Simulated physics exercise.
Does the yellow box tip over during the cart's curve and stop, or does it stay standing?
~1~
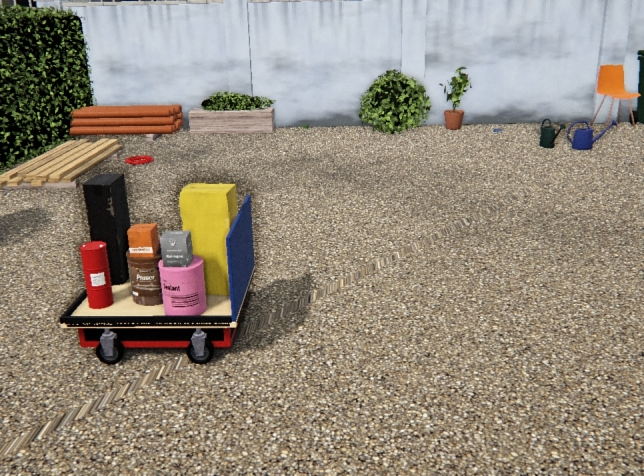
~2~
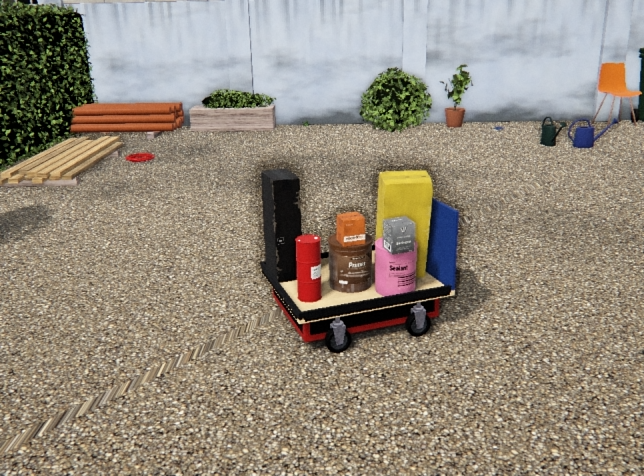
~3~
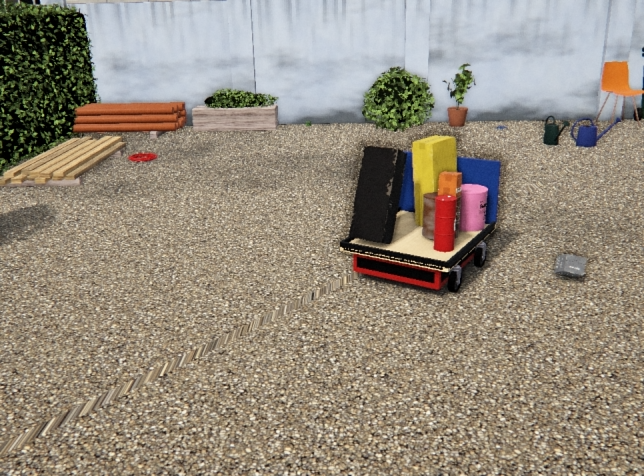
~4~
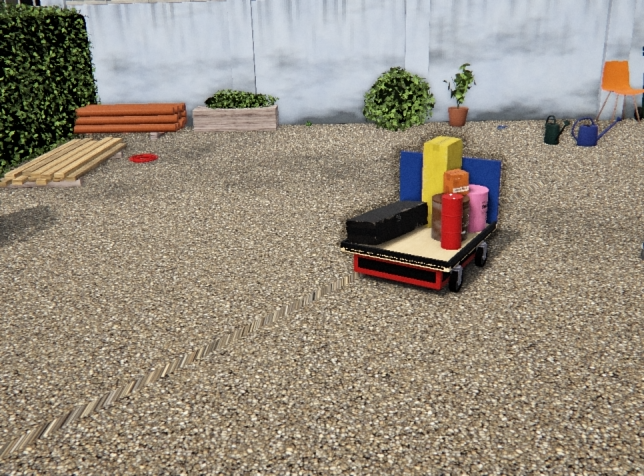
The yellow box stays standing. It is still upright against the blue board once the cart has stopped.
A gravel yard with a pale wall and a hedge at the back is seen from slightly above, with planters, stacked timber and an orange chair near its far edges. A low cart with a blue front board carries a black box, a yellow box, a red canister, and brown and pink pails topped by orange and grey boxes. It rolls right, then curves away toward the wall. The grey box drops onto the gravel and moves out of view at the right. As the cart stops, the black box tips and ends lying on the deck, while the rest stay upright aboard.
